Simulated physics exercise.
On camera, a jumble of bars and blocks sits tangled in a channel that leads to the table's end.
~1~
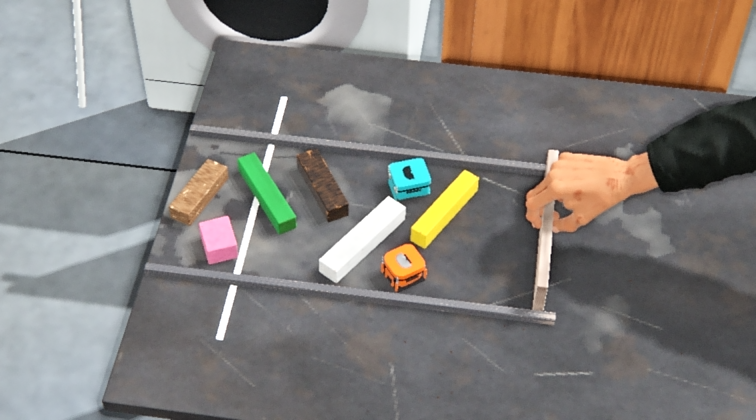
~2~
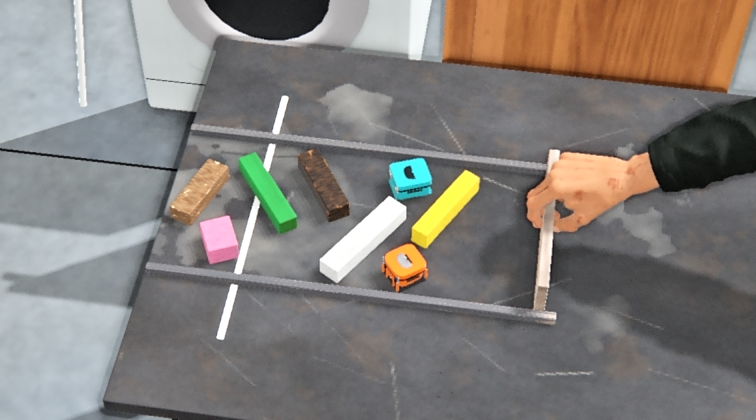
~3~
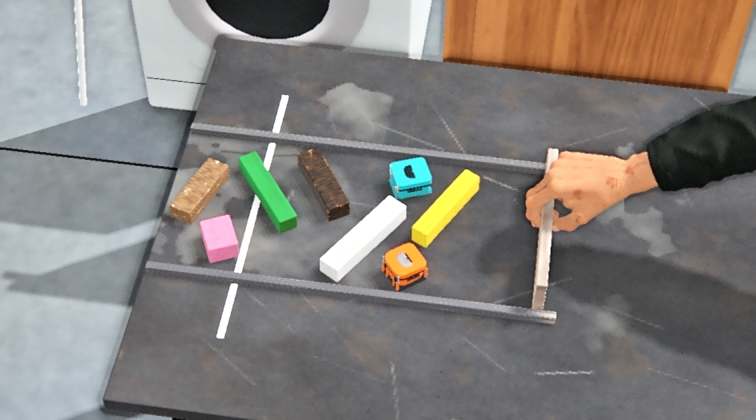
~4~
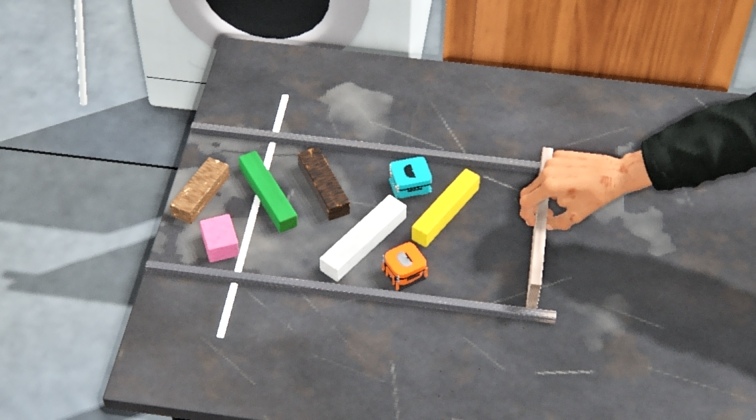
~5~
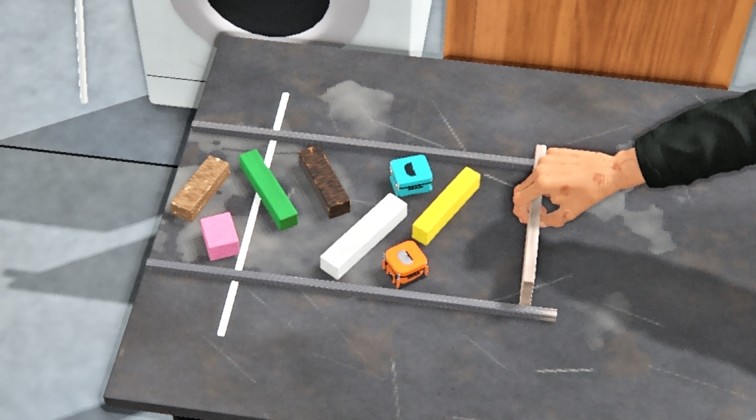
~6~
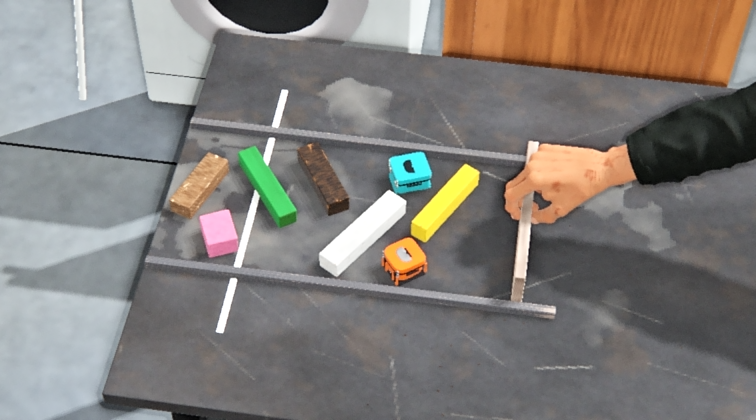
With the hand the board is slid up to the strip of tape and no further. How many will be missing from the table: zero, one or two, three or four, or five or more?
The ones that fall? One or two of them, I think.
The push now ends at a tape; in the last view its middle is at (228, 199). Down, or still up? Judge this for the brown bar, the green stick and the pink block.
OK, so the brown bar comes off, the green stick comes off, and the pink block? It comes off.
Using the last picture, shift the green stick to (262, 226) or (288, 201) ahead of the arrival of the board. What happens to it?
Lab note - green stick, try one keeps its place, try two keeps its place.
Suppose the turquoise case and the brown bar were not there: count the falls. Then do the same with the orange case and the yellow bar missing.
Result: 0, then 0.
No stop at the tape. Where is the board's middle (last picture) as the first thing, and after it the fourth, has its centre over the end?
At (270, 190) for the first, at (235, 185) for the fourth.
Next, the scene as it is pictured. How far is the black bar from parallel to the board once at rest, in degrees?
The angle comes out near 15 degrees.
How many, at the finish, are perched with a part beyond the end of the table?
My count gives 2.
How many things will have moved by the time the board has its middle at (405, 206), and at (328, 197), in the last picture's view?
4, then 6.
Early on, none off yet; brown bar at rest near (200, 185); pink block at rest near (219, 233); green stick at rest near (267, 186).
A while later, none off yet; brown bar travelled a little near (187, 185); pink block travelled about its own width near (193, 227); green stick travelled a little near (218, 181).
Finally, the number that fall off is one or two; lost, brown bar.
